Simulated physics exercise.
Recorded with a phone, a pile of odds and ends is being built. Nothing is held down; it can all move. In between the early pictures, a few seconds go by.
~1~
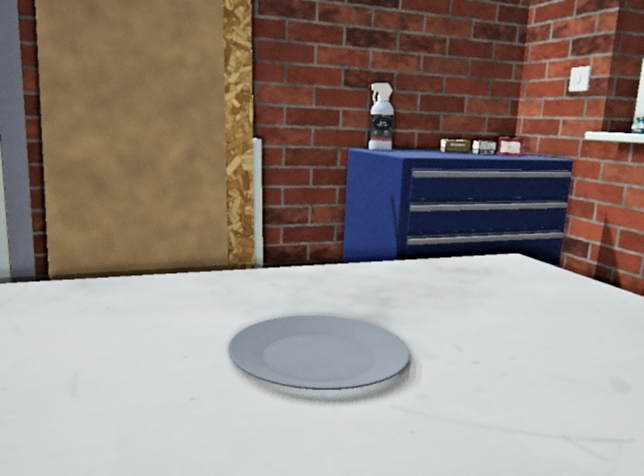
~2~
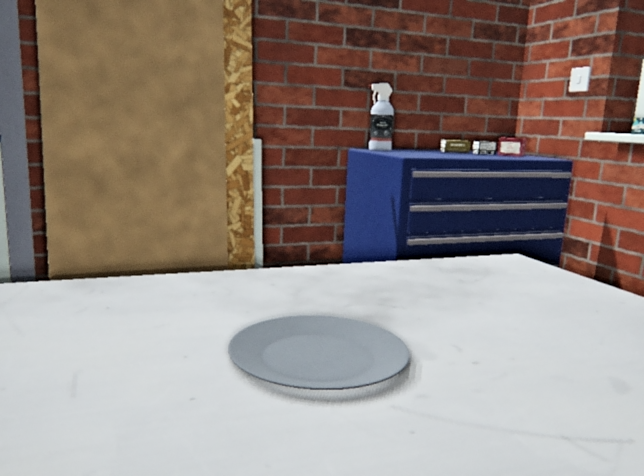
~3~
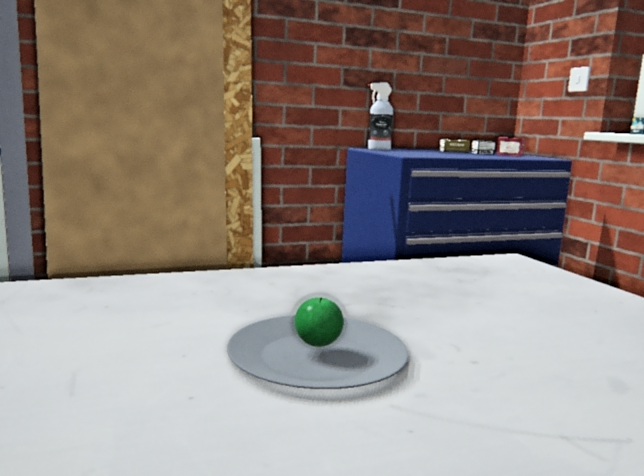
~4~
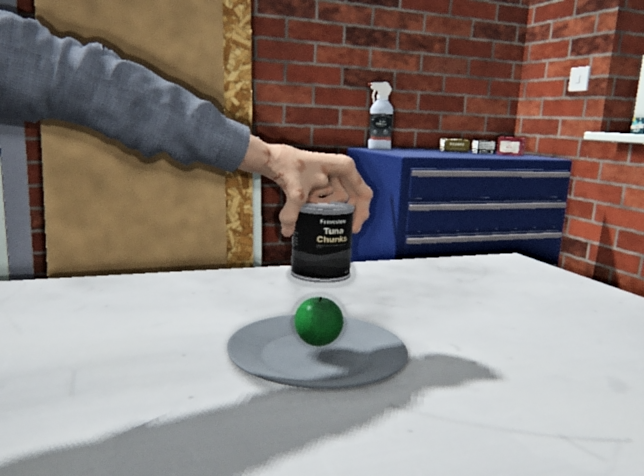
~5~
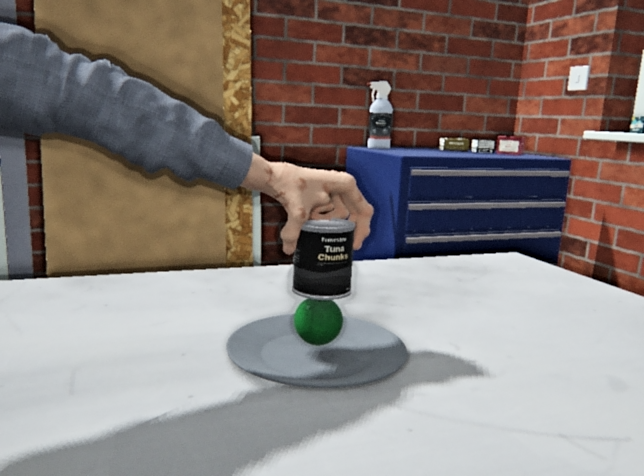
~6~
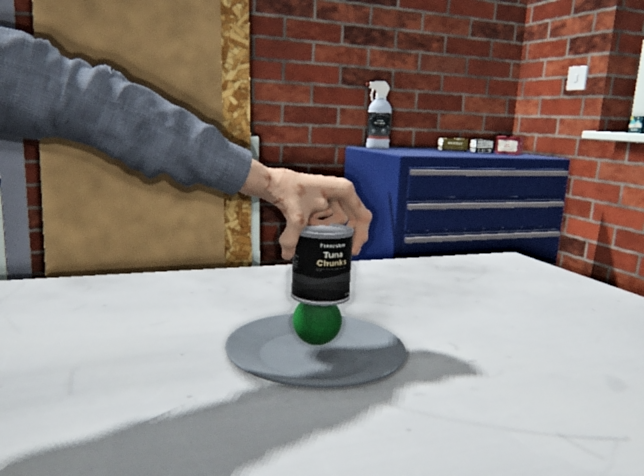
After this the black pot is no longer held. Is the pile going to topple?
It will not remain standing.
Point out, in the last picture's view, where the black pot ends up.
It ends near (455, 311).
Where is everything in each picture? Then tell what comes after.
In the first picture, the last thing is not in view yet.
In the second picture, the last thing is not in view yet.
In the third picture, the last thing is not in view yet; green apple (319, 321).
In the fourth picture, still above its spot; black pot (322, 240); green apple (319, 321).
In the fifth picture, still above its spot; black pot (323, 257); green apple (318, 320).
In the sixth picture, in place under the hand; black pot (322, 263); green apple (317, 320).
Then, 0.50 s after the last picture, black pot now fallen.
Then, 0.60 s after the last picture, things are still on the move.
Then, 0.70 s after the last picture, as before.
Then, 1.70 s after the last picture, nothing new.
At rest, fallen, black pot; the other 2 in place. Seen from the same camera at the end, black pot near (455, 311). The pile gives way.
